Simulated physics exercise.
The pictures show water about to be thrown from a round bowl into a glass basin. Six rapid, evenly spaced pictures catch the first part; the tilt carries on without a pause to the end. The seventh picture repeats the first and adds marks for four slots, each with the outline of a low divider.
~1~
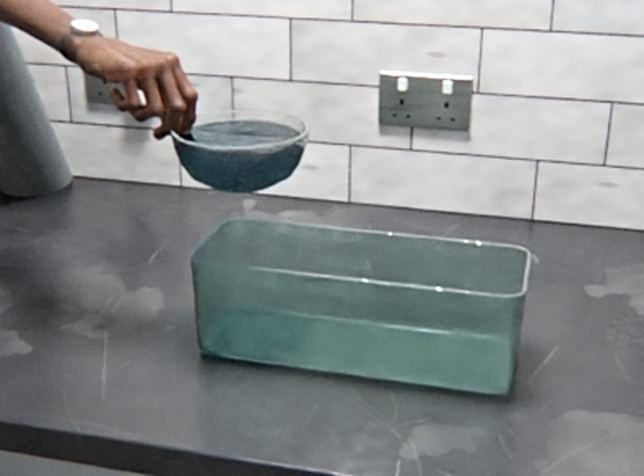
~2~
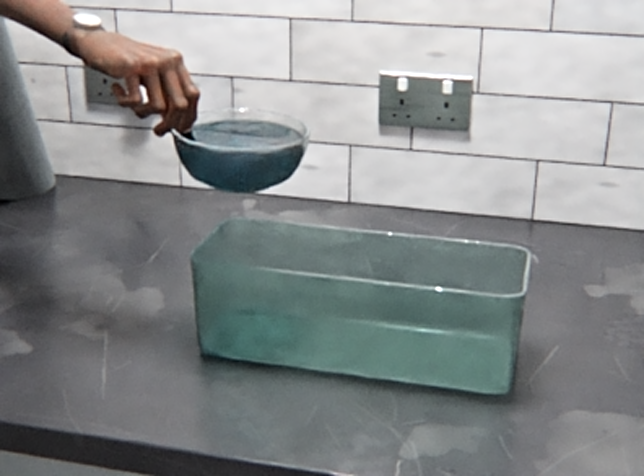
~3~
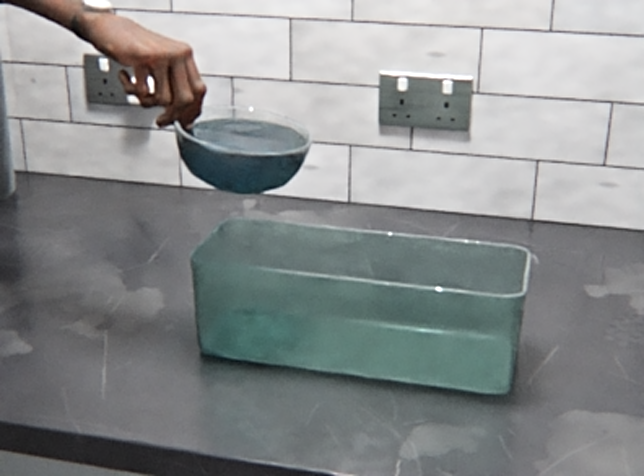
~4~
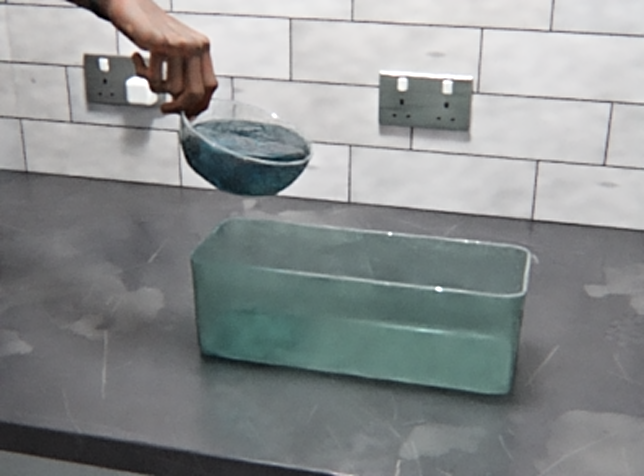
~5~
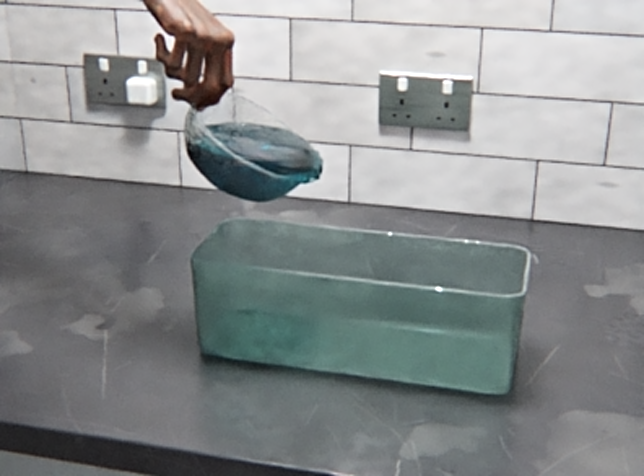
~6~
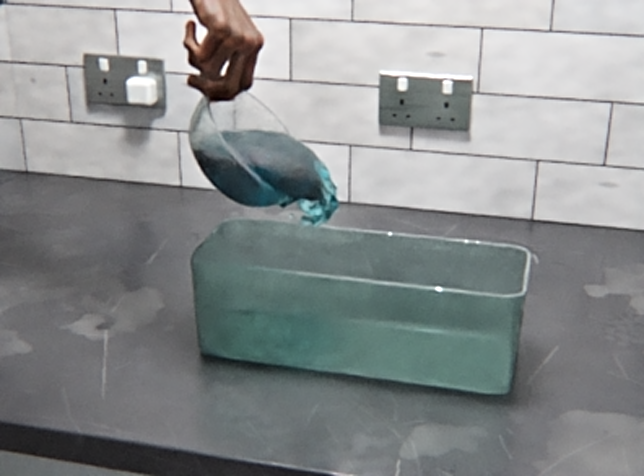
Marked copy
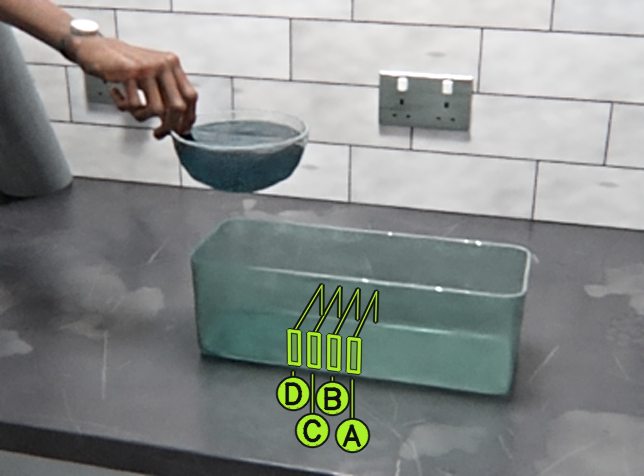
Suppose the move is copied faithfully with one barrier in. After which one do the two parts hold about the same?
Place B does it best.
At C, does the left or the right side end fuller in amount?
The right side.
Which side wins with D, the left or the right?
The right one.
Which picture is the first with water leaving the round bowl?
In picture 4.
On the marked copy, A at (352, 379); B at (332, 377); C at (312, 374); D at (293, 371).
With A, about 75 % ends left of the wall and 21 % right of it; 4 % is lost outside.
With B, about 50 % ends left of the wall and 48 % right of it.
With C, about 29 % ends left of the wall and 69 % right of it.
With D, about 18 % ends left of the wall and 81 % right of it.
